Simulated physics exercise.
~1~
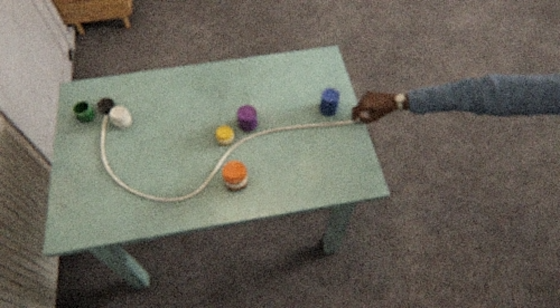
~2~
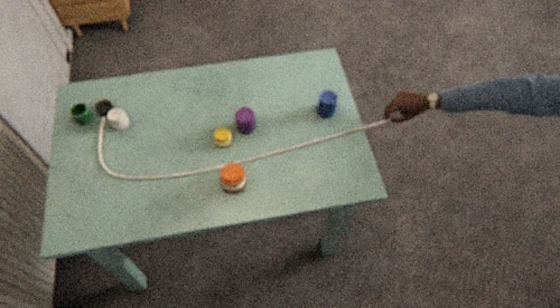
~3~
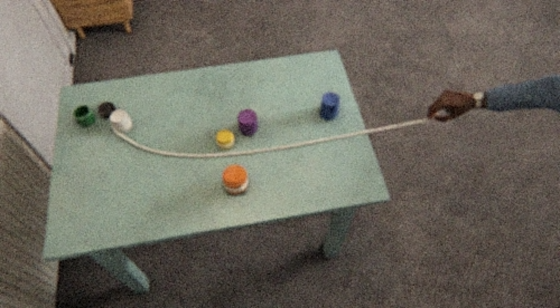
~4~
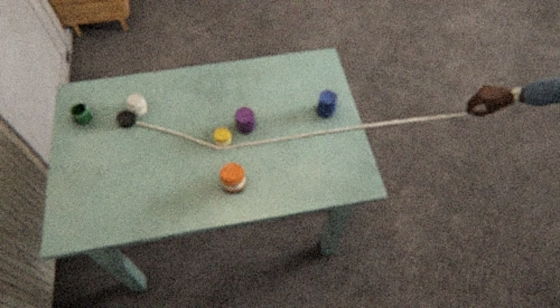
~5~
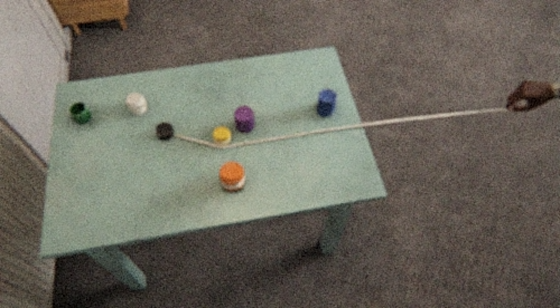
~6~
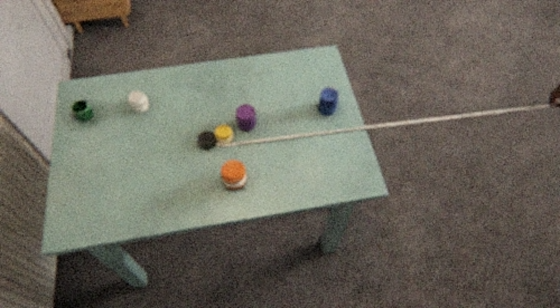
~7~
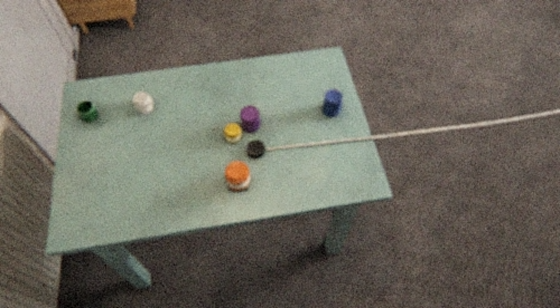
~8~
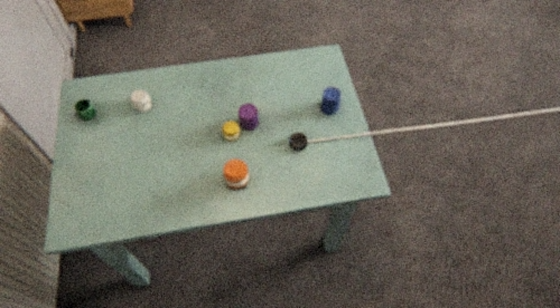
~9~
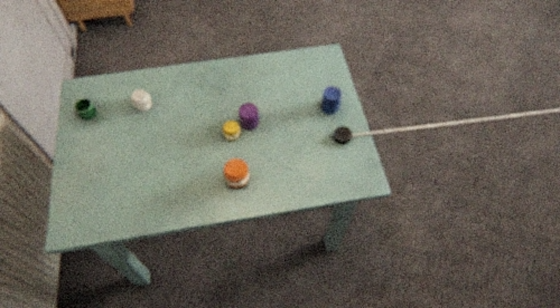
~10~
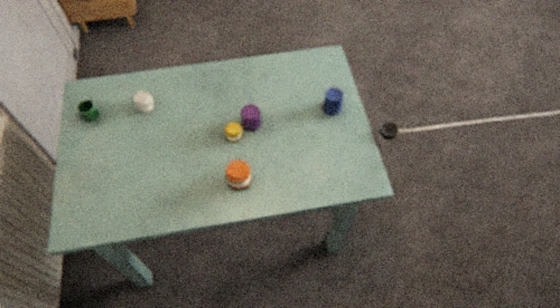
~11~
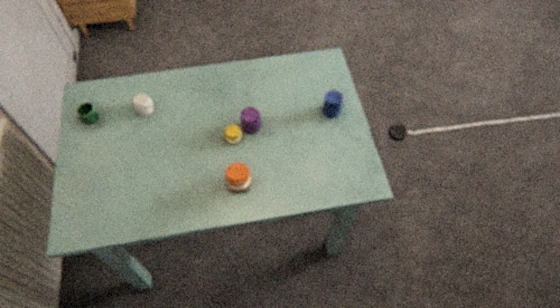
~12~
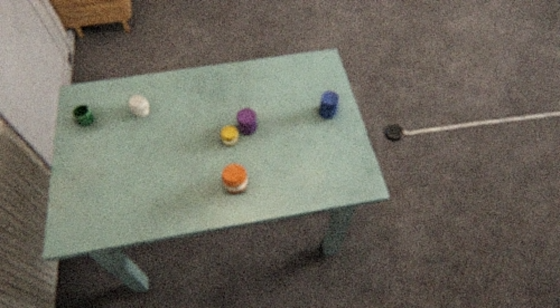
To begin with, a pale cable curves across a green table among six small containers, its left end at a black puck beside a white jar and a green mug, while a hand holds the other end beyond the right edge. The hand pulls right, and the slack straightens. The puck then slides away, and the white jar shifts slightly up and right. The puck passes close below the yellow jar and purple tub, while the hand leaves view. Finally, it slides off the right edge and hangs still beyond the table, leaving all six containers standing on top.
